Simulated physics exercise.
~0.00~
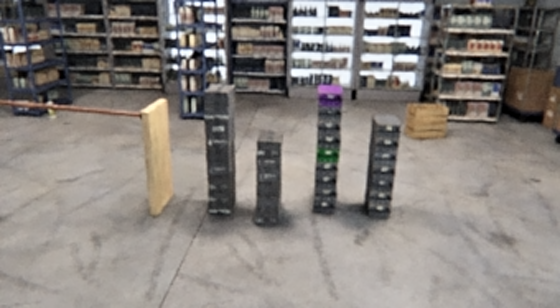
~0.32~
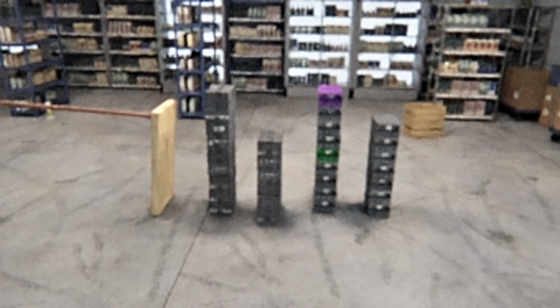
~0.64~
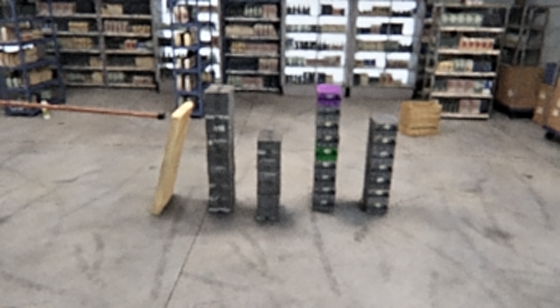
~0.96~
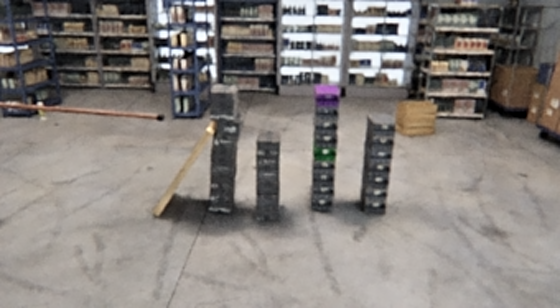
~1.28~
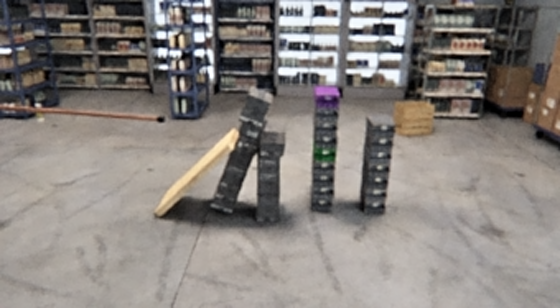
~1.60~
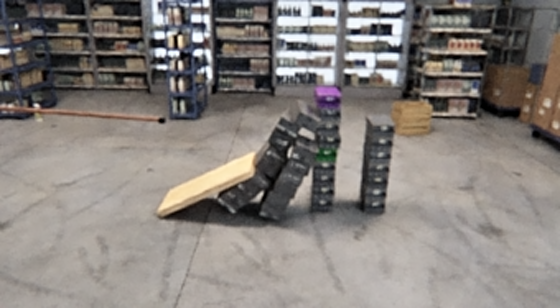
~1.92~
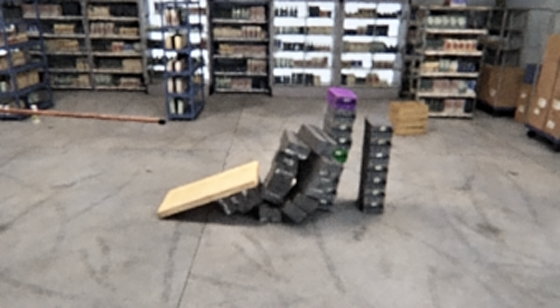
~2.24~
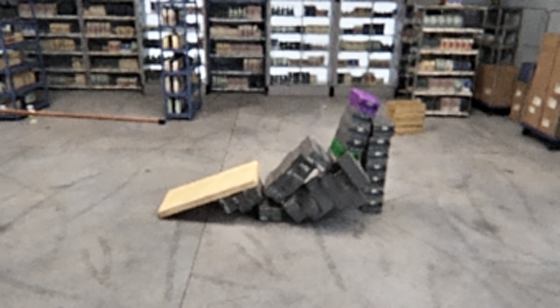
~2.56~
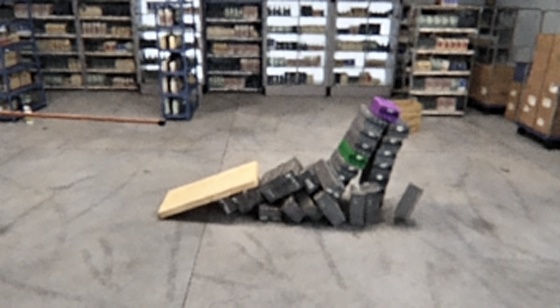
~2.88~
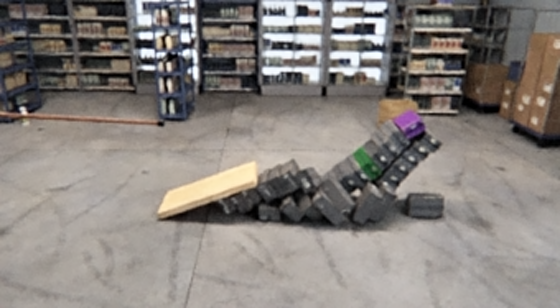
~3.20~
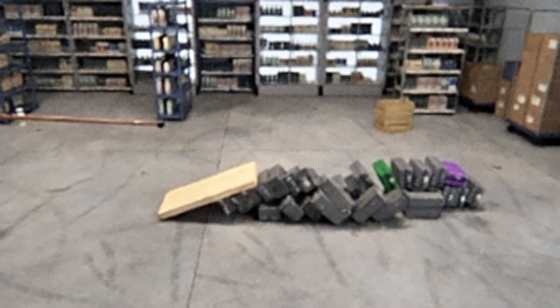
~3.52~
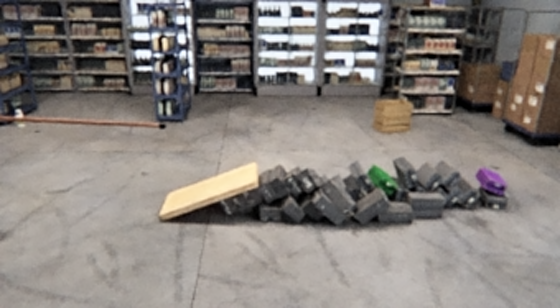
Four dark grey columns of stacked boxes stand in a row on the concrete floor of a warehouse, seen from the front with stocked shelves behind. The third column has a purple box on top and a green one partway down, and a pale wooden board stands at the far left beside a long pole. The board tips right and leans into the first column, which topples onto the second. Both collapse against the third, which tilts into the last. The columns come down to the right, leaving a low heap, with the board sloping at its left, green within and purple at the right.
